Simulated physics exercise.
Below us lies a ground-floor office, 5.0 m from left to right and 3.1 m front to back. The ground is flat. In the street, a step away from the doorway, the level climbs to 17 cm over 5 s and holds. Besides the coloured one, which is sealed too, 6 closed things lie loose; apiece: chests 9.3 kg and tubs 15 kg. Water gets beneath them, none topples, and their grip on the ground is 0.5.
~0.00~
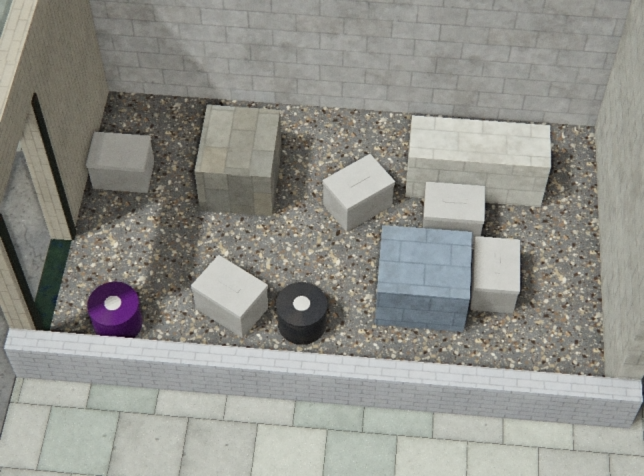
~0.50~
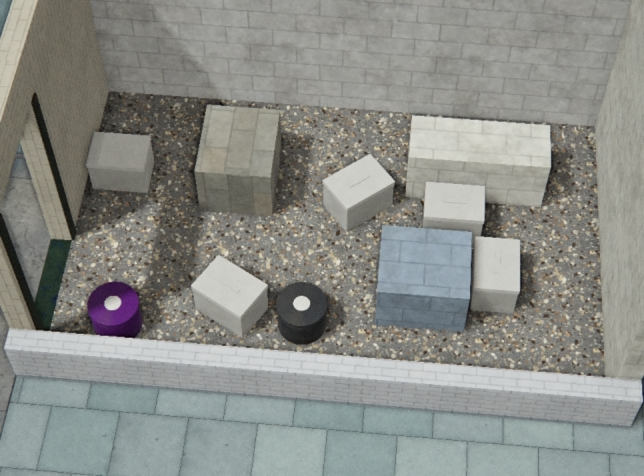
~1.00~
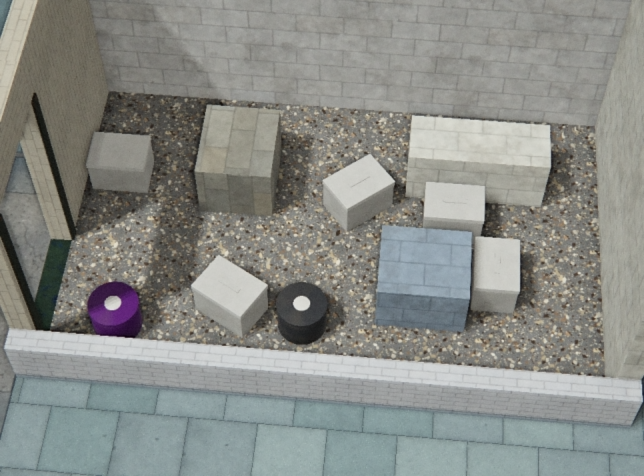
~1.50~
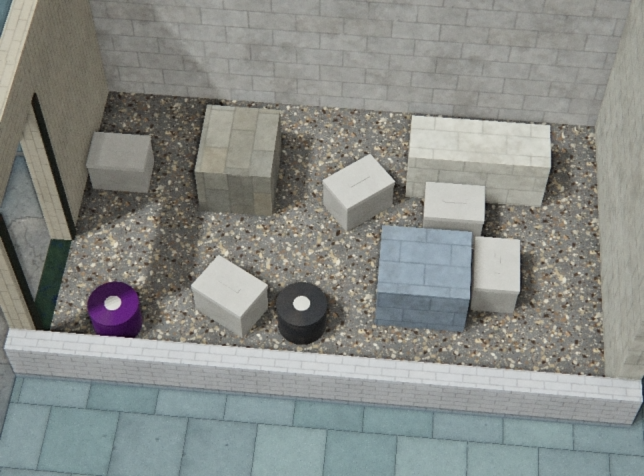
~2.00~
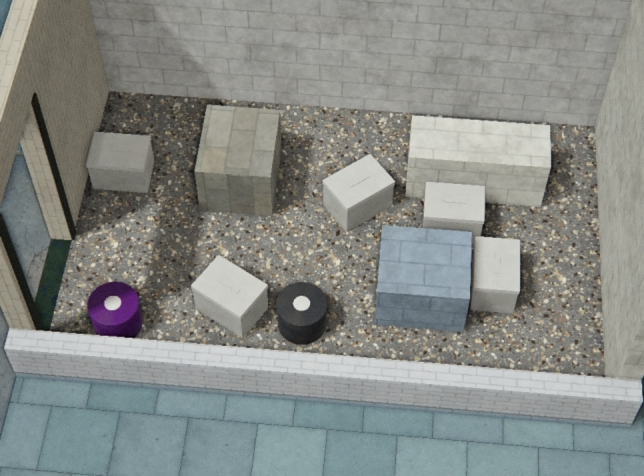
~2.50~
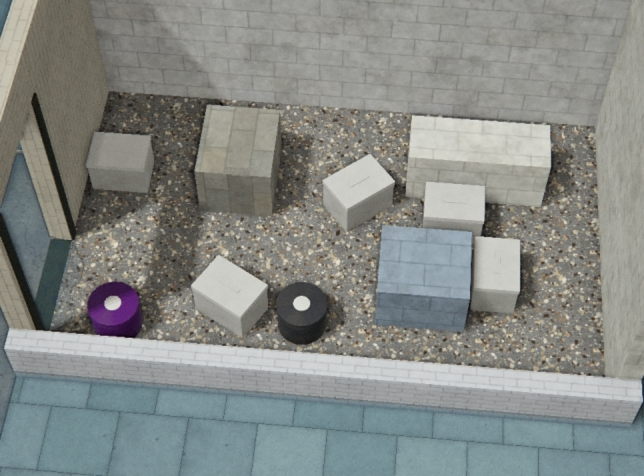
We see a walled, pebble-floored room from above, with blocks, pale boxes, a purple tub and a dark tub, all staying still while bluish water spreads over the paving outside and then reaches the doorway at left.
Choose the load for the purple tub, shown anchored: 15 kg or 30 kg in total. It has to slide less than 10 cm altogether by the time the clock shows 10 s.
For it, only the larger load is enough.
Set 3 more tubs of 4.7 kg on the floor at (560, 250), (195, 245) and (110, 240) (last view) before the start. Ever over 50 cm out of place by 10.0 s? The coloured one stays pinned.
In turn: Short of it, over, past it.
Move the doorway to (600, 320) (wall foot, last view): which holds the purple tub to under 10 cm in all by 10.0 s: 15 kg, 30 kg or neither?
In that case the smaller load will do.
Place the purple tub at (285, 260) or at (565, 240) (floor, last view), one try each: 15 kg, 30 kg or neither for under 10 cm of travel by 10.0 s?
In turn: It takes the larger; the smaller is enough.
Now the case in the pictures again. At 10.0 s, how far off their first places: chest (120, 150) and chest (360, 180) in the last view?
In that order: 20 cm, 30 cm.
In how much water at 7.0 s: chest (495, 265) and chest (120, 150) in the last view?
Roughly 1 and 2 cm.
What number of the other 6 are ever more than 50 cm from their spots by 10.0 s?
0 of them.
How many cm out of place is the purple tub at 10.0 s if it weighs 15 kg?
About 200 cm.
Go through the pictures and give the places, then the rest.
In the first frame, the purple tub at (113, 303) rests on the ground; water covers 0.0 m2; 0 of 7 have shifted.
In the second frame, the purple tub at (113, 303), on the bottom; water covers 0.0 m2; 0 of 7 have shifted.
In the third frame, the purple tub at (113, 303) rests on the ground; water covers 0.0 m2; 0 of 7 have shifted.
In the fourth frame, the purple tub at (113, 303) rests on the ground; water covers 0.0 m2; 0 of 7 have shifted.
In the fifth frame, the purple tub at (113, 303) rests on the ground; water covers 0.0 m2; 0 of 7 have shifted.
In the sixth frame, the purple tub at (113, 303) rests on the ground; water covers 0.1 m2; 0 of 7 have shifted.
After 3.5 s the purple tub would be 0 cm from its start with 15 kg and 0 cm from its start with 30 kg; 3 cm of water round it then.
After 4.5 s the purple tub would be 0 cm from its start with 15 kg and 0 cm from its start with 30 kg; 5 cm of water round it then.
After 7.0 s the purple tub would be 78 cm from its start with 15 kg and 0 cm from its start with 30 kg; 8 cm of water round it then.
After 10.0 s the purple tub would be 182 cm from its start with 15 kg and 0 cm from its start with 30 kg; 8 cm of water round it then.
